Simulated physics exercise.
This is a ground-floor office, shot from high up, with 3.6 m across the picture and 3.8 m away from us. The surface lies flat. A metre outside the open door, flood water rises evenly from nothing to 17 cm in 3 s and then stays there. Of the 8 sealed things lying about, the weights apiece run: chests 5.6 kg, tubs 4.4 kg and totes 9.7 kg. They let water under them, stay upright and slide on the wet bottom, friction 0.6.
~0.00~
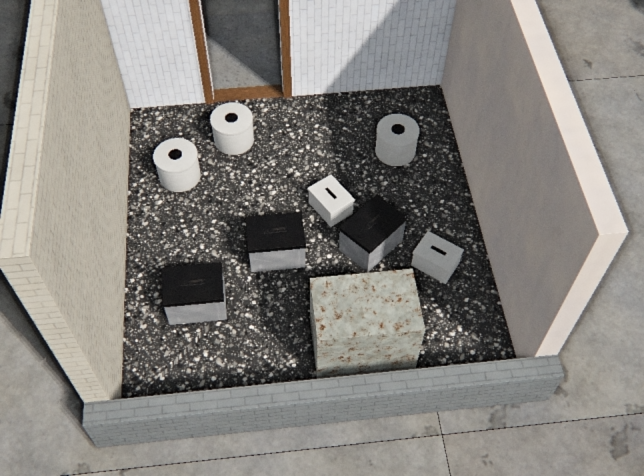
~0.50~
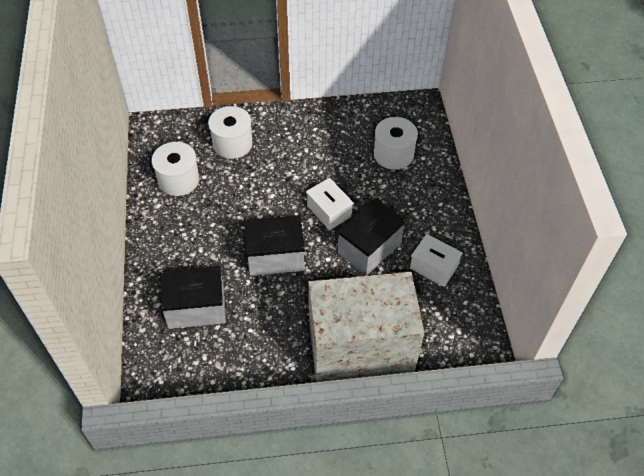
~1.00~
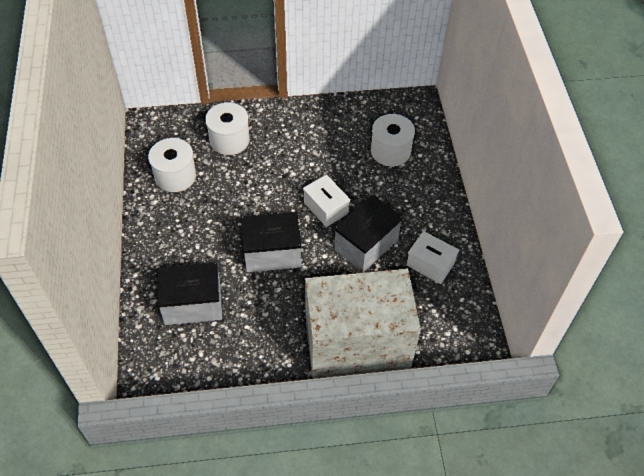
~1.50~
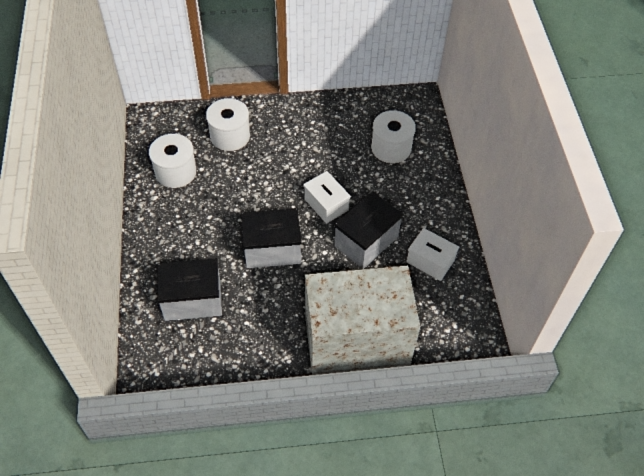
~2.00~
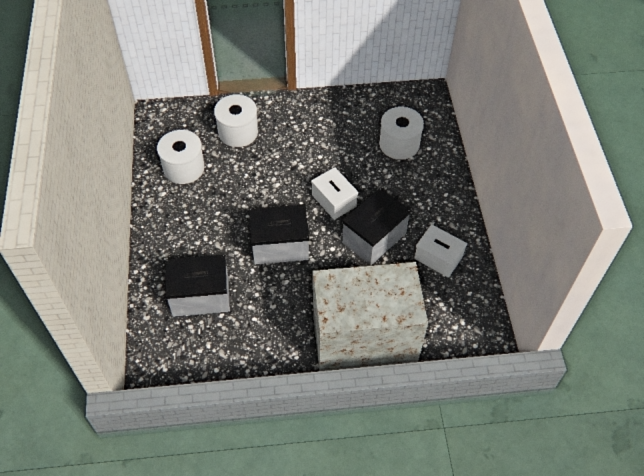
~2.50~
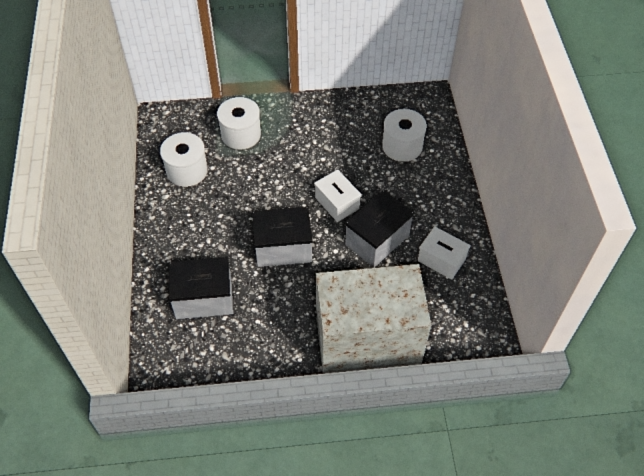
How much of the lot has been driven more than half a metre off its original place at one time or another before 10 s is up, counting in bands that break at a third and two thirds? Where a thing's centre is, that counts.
I would put it at from one to two thirds.
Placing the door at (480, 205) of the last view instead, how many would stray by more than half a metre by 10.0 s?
That gives 6 of them.
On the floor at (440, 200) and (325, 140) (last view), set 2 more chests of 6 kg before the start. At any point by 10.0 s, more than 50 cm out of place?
Order as asked: Not as far and farther.
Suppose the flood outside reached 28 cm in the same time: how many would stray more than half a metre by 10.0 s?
In that case the number is 6.
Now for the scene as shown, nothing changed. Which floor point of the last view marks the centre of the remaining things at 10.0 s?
It works out to somewhere near (304, 269) on the floor.
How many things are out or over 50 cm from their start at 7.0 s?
Tally at that time: 4.
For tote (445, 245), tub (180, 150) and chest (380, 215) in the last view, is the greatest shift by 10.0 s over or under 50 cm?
First not as far, then farther, then not as far.
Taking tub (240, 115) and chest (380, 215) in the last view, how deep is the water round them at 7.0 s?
First roughly 5 cm, second roughly 3 cm.
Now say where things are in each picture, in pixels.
In the first frame, a chest at (275, 231), on the bottom; a chest at (373, 222), on the bottom; water covers 0.0 m2; 0 of 8 have shifted.
In the second frame, a chest at (274, 234), on the bottom; a chest at (372, 225), on the bottom; water covers 0.0 m2; 0 of 8 have shifted.
In the third frame, a chest at (271, 231), on the bottom; a chest at (369, 222) rests on the ground; 0.0 m2 under water; 0 of 8 have shifted.
In the fourth frame, a chest at (271, 227) rests on the ground; a chest at (369, 219) rests on the ground; water covers 0.0 m2; 0 of 8 have shifted.
In the fifth frame, a chest at (279, 223) rests on the ground; a chest at (377, 215) rests on the ground; water covers 0.0 m2; 0 of 8 have shifted.
In the sixth frame, a chest at (282, 226) rests on the ground; a chest at (380, 217), on the bottom; water covers 0.4 m2; 0 of 8 have shifted.
After 3.5 s 0 of 8 are over 50 cm from their spots; 0 afloat.
After 4.5 s 1 of 8 are over 50 cm from their spots; 1 afloat.
After 7.0 s 4 of 8 are over 50 cm from their spots; 5 afloat.
After 10.0 s 4 of 8 are over 50 cm from their spots, and 4 have been at some point; 5 afloat.
